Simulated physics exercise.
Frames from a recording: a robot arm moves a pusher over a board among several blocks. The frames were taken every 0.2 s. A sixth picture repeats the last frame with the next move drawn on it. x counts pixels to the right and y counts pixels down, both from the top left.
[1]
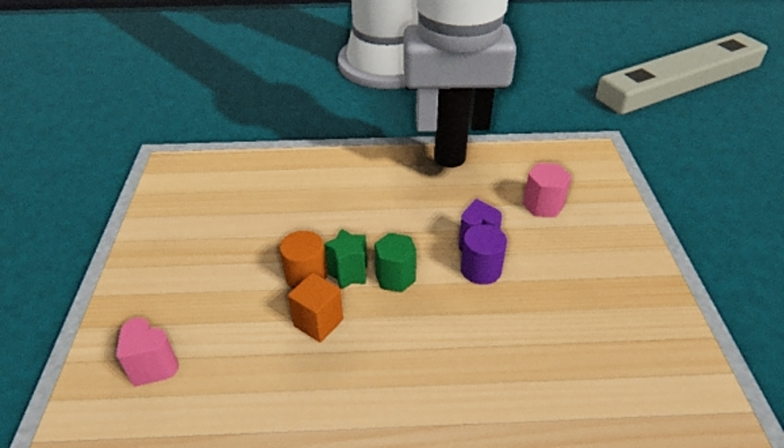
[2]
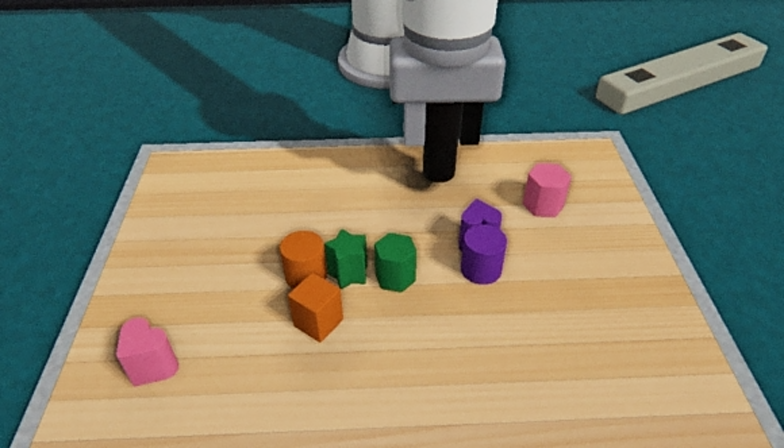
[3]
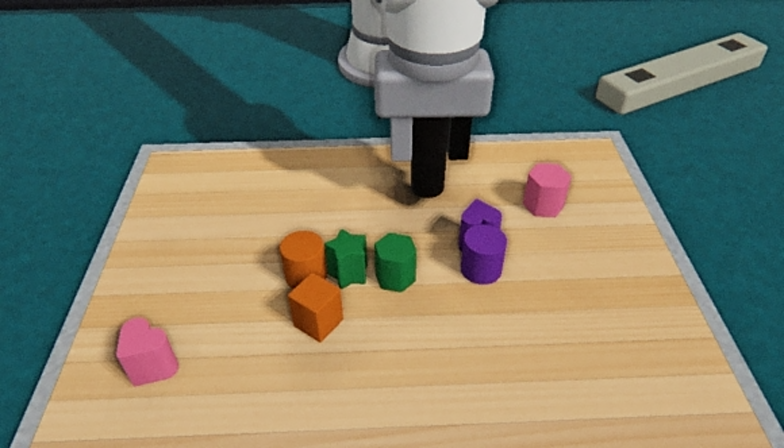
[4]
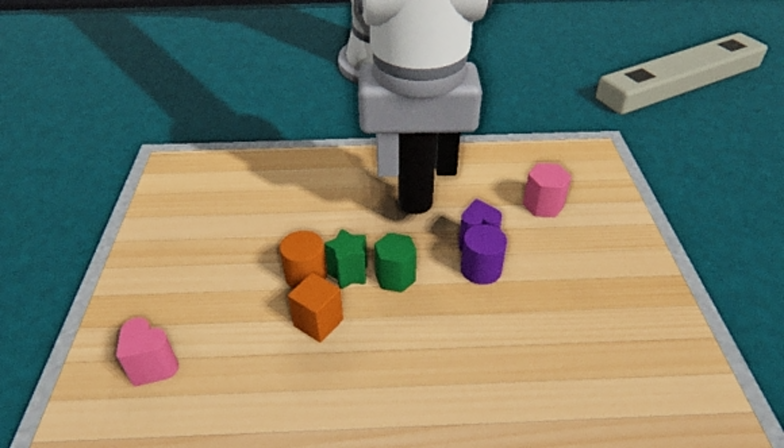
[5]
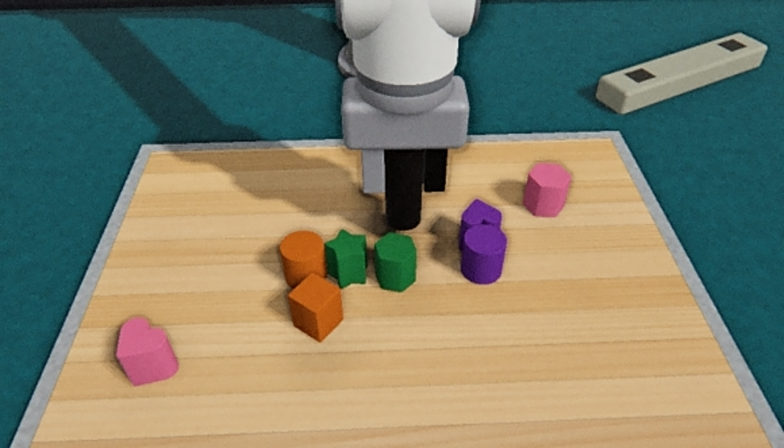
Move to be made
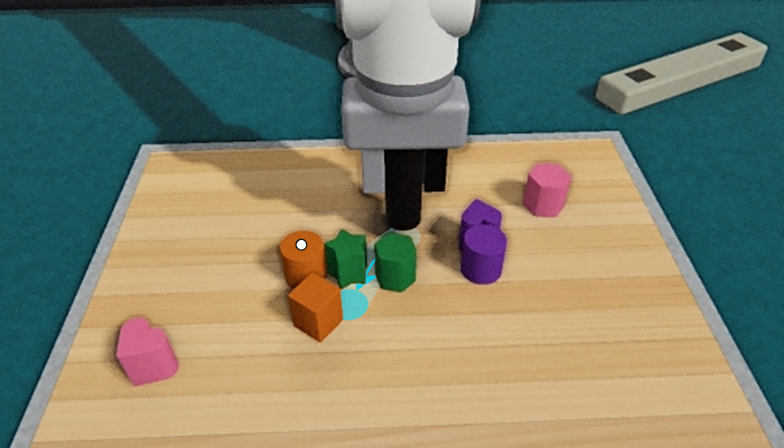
A robot arm moves its black pusher down and left over a board of still blocks.
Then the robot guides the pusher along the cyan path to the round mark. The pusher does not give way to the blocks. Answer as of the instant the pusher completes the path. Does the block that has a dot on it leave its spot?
Yes, it checks out.
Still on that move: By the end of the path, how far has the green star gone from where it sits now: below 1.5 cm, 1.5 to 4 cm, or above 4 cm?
Answer: More than 4 cm.
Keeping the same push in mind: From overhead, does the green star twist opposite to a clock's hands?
No.
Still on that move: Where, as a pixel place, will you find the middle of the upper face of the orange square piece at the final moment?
Around pixel (289, 312).
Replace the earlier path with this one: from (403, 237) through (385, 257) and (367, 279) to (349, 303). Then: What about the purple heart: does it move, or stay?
Once the path is done, it remains where it sat before.
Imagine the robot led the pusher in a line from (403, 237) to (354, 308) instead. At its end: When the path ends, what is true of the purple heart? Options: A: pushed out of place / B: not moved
Choice B: Not moved.
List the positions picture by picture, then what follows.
The first picture shows tip of the pusher at (450, 159), middles of tops, orange round block at (301, 245), orange square piece at (314, 292), green star at (347, 243), green hexagonal block at (395, 247).
The second picture shows pusher at (439, 173), nothing pushed.
The third picture shows pusher at (427, 188), nothing pushed.
The fourth picture shows pusher at (416, 203), nothing pushed.
The fifth picture shows pusher at (403, 219), orange round block at (301, 245), orange square piece at (314, 292), green star at (347, 243), green hexagonal block at (395, 247).
The line goes from (403, 237) by way of (371, 266) to (349, 304); the dot is on the orange round block.
The first path, step by step. One third of the way, pusher at (379, 237); green hexagonal block at (395, 250).
Two thirds of the way, pusher at (362, 261); orange round block at (293, 248); green star at (330, 263), turned 40° clockwise; green hexagonal block at (393, 265), turned 70° anticlockwise.
At the end, pusher at (347, 287); orange round block at (289, 249); orange square piece at (289, 312); green star at (310, 284), turned 50° clockwise; green hexagonal block at (394, 267), turned 80° anticlockwise.
